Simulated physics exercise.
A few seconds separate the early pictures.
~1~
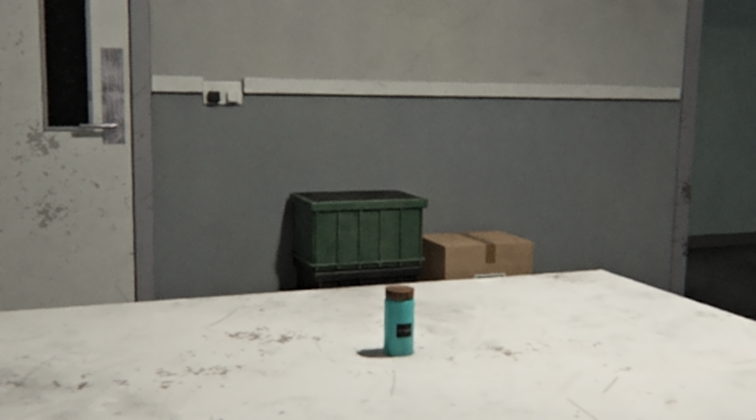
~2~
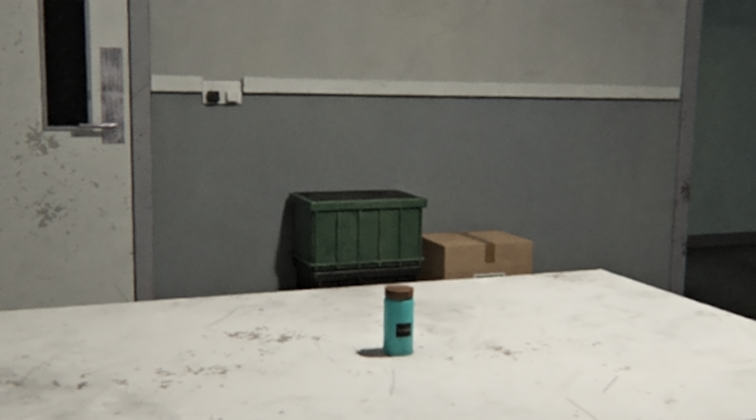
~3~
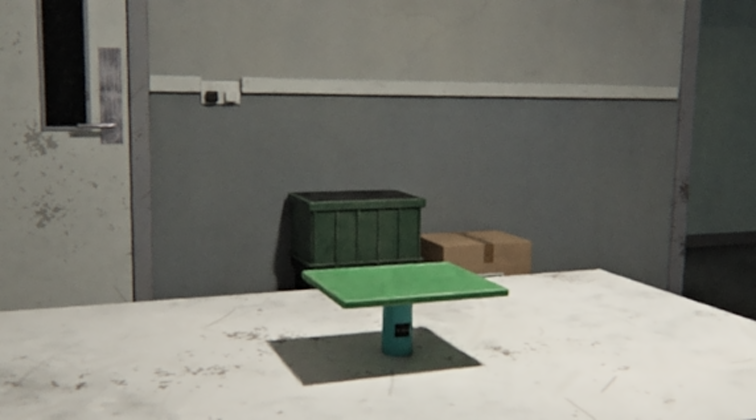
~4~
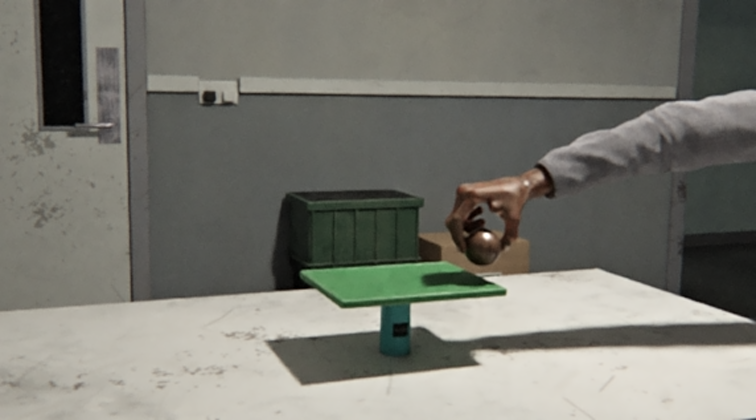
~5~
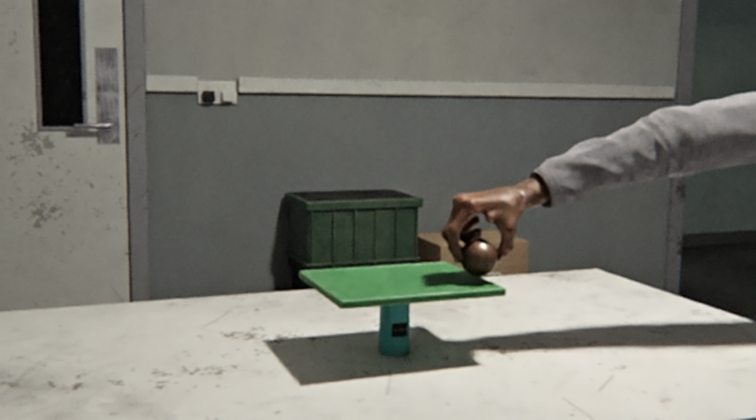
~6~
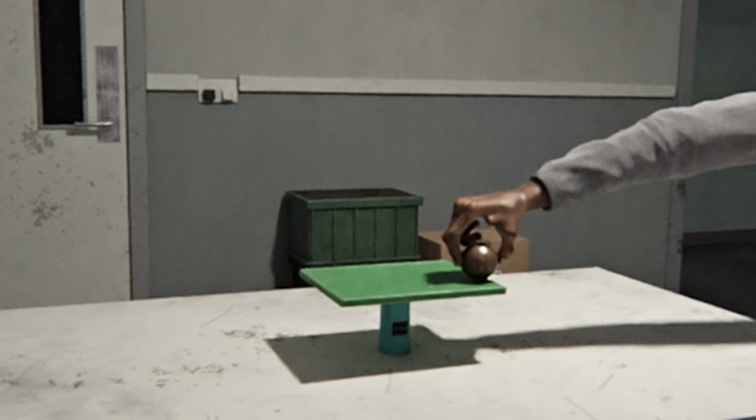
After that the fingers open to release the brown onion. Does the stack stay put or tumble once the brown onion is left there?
It tumbles.
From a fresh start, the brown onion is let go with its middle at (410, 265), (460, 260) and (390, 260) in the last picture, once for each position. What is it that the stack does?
The first time it stays standing, the second time it collapses, and the third time it stays standing.
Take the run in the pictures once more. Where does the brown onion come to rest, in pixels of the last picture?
End position in the final view: Approximately (507, 335).
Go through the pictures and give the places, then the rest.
In the first frame, the last thing is not in view yet.
In the second frame, the last thing is not in view yet.
In the third frame, the last thing is not in view yet; green lid (402, 283).
The fourth frame shows still above its spot; brown onion (482, 247); green lid (400, 283).
The fifth frame shows still above its spot; brown onion (479, 257); green lid (399, 283).
The sixth frame shows set down, still held; brown onion (479, 261); green lid (399, 281).
Then, 0.30 s past the last view, brown onion now fallen; green lid rocked 40° from its first pose.
Then, 0.40 s past the last view, green lid rocked 56° from its first pose.
Then, 0.80 s past the last view, green lid rocked 45° from its first pose.
Finally, fallen, brown onion; down or leaning hard in the stack, green lid; turquoise shaker still in place. Final places as the last picture's camera would see them, brown onion near (507, 335). The stack comes apart.
